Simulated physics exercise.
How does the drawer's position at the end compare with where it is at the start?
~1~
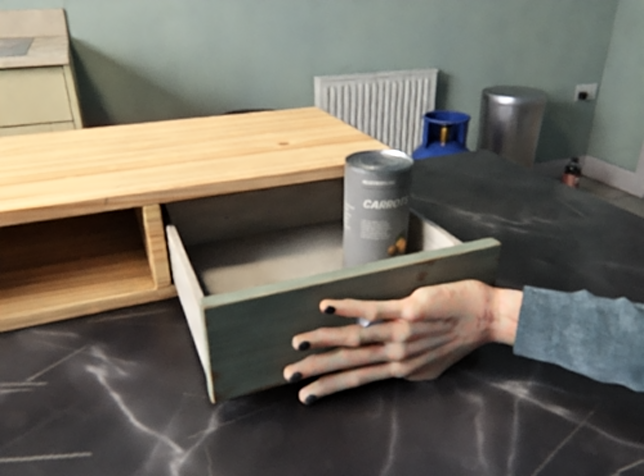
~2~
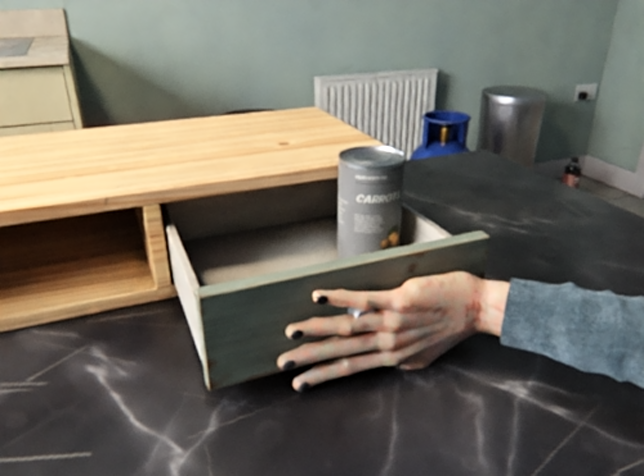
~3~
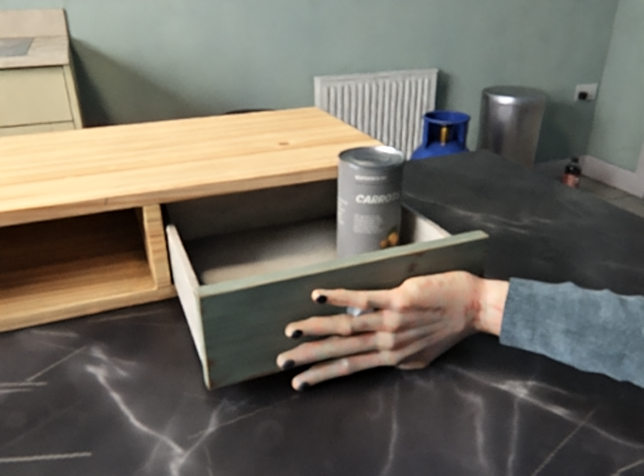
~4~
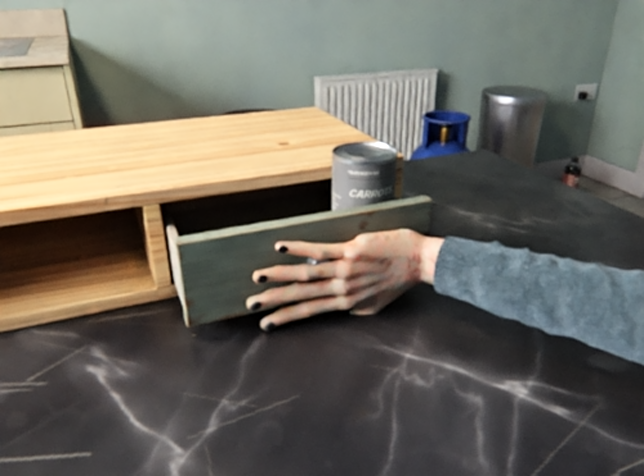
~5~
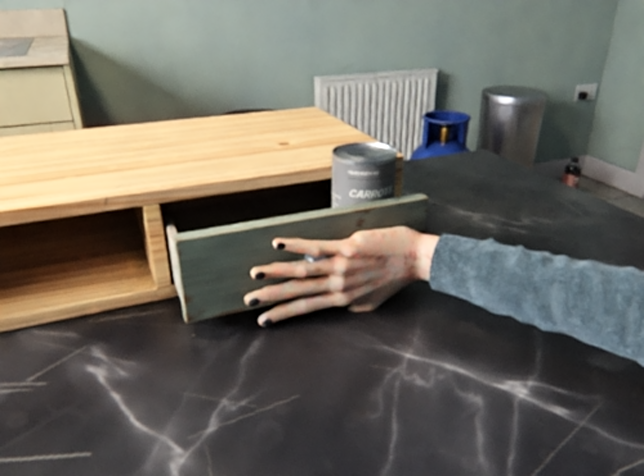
At the start the drawer is pulled well out of the chest, while at the end it sits farther in, toward the left and back, but is still partly open.
To begin with, a hand in a blue sleeve rests flat against the green front of an open drawer in a wooden chest, with a grey pot labelled as carrots standing upright inside. The hand nudges the drawer slightly inward, and the pot shifts a little with it. After a brief pause, the hand pushes the drawer much farther in, toward the left and back, carrying the pot along. Then the drawer comes to rest with the hand still against it. It stays ajar, the pot still upright and its top showing above the front.
